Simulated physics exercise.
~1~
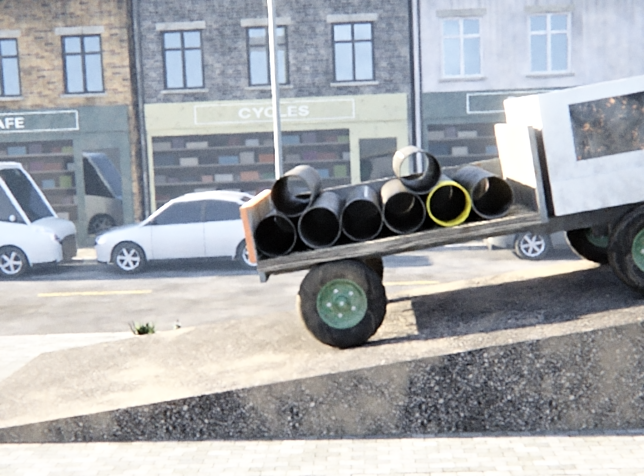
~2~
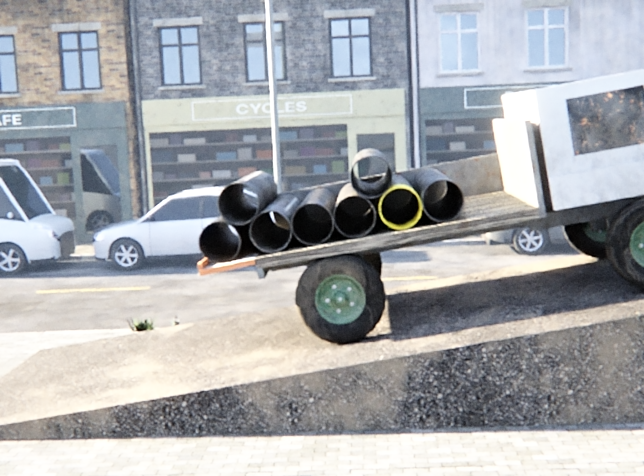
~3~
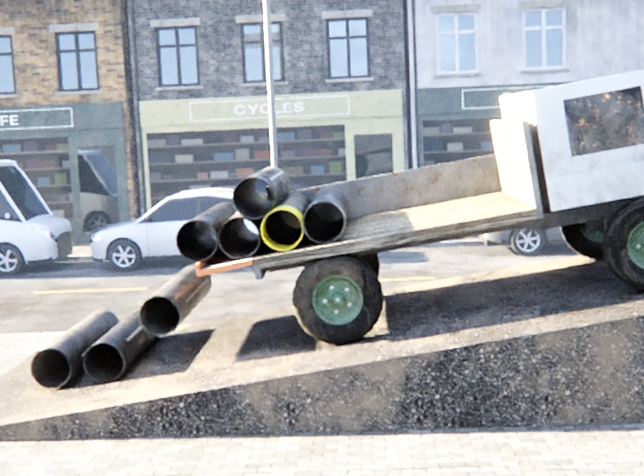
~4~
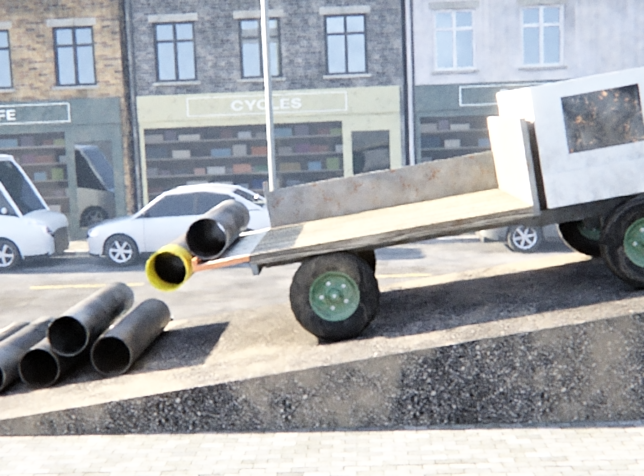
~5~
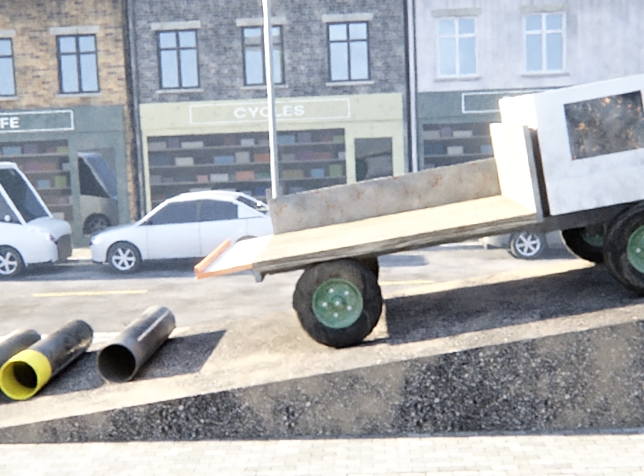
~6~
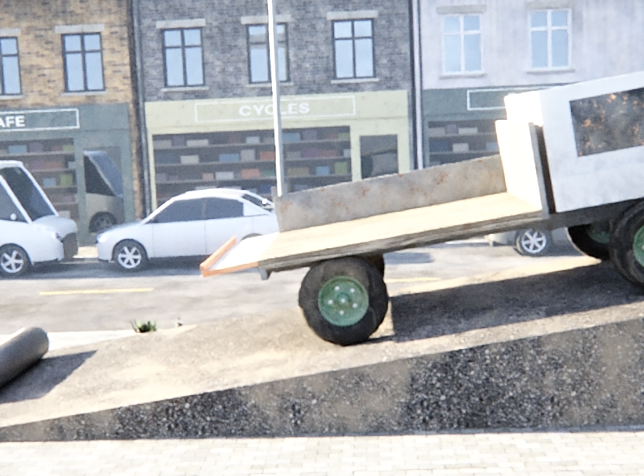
On a sloping street in front of a row of shops, the tailgate of a parked pickup dropped open and its load of black pipes and one yellow one rolled left off the back, tumbling onto the ground and leaving the bed empty.
